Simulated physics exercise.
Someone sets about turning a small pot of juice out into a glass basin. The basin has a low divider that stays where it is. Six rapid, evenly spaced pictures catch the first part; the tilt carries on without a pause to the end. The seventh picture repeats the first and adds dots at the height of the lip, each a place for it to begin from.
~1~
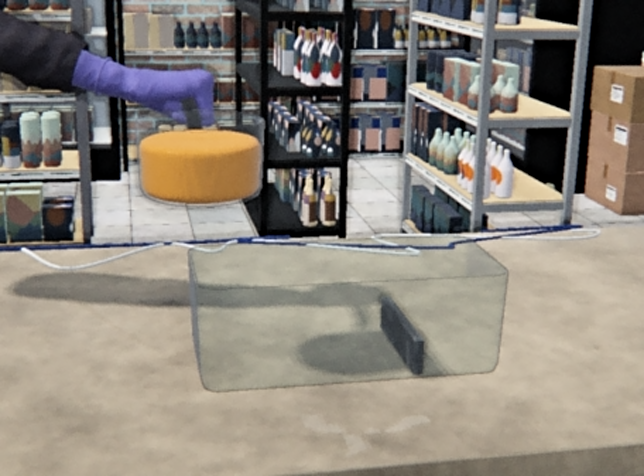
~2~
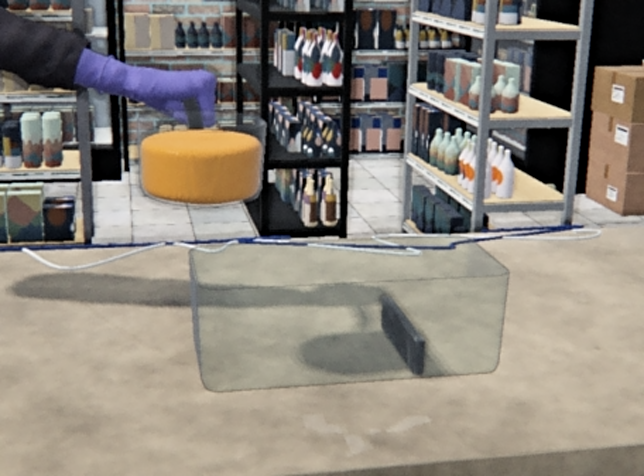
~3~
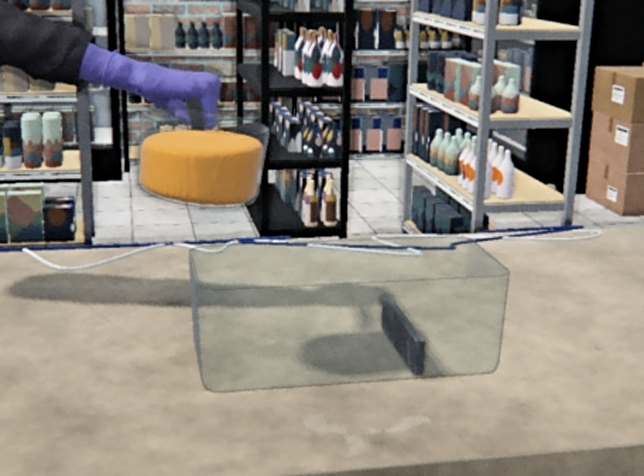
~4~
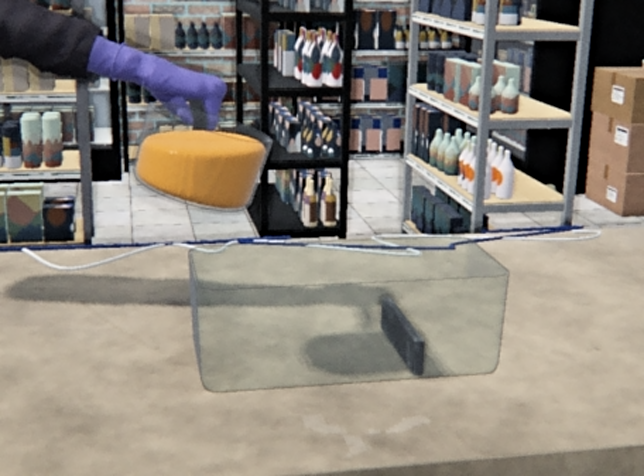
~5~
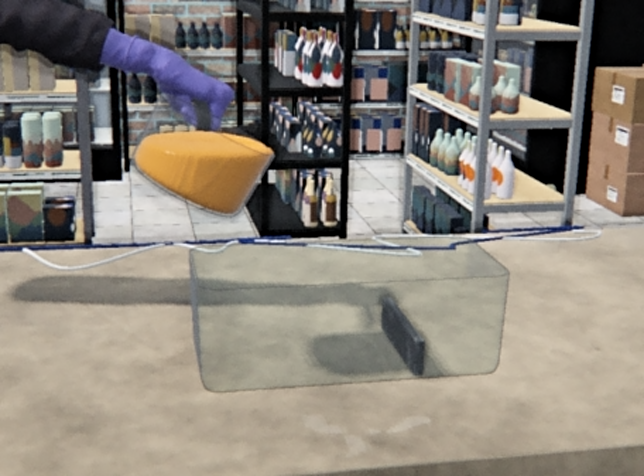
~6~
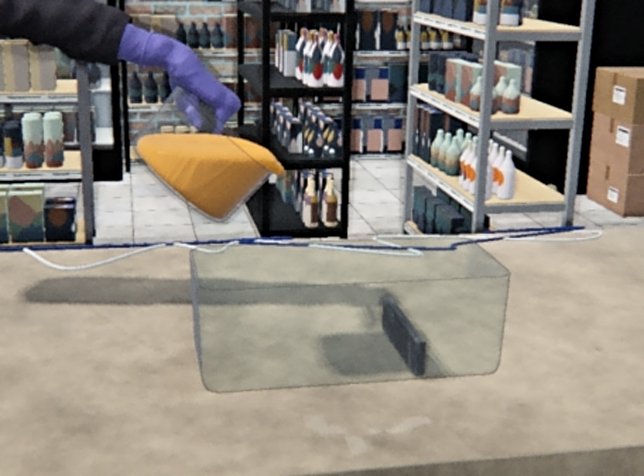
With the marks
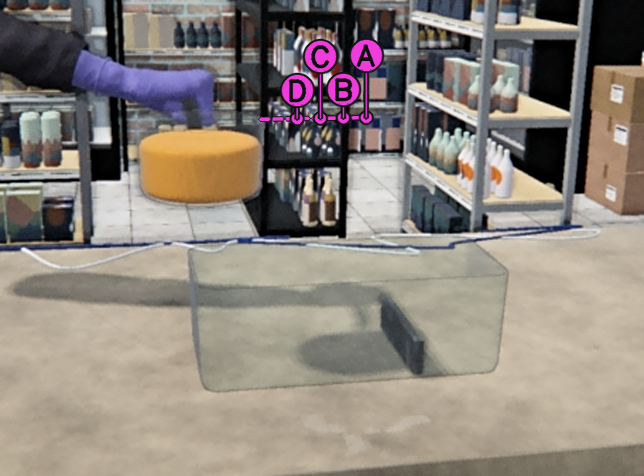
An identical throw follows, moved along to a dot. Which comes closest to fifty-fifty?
Best: A.
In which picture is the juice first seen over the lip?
In picture 6.
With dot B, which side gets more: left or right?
The left side.
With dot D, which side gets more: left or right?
The left side.
In magenta, A at (366, 117); B at (343, 117); C at (320, 118); D at (297, 118).
With A, about 56 % ends left of the wall and 42 % right of it.
With B, about 81 % ends left of the wall and 15 % right of it; 4 % is lost outside.
With C, about 90 % ends left of the wall and 7 % right of it.
With D, about 86 % ends left of the wall and 12 % right of it.
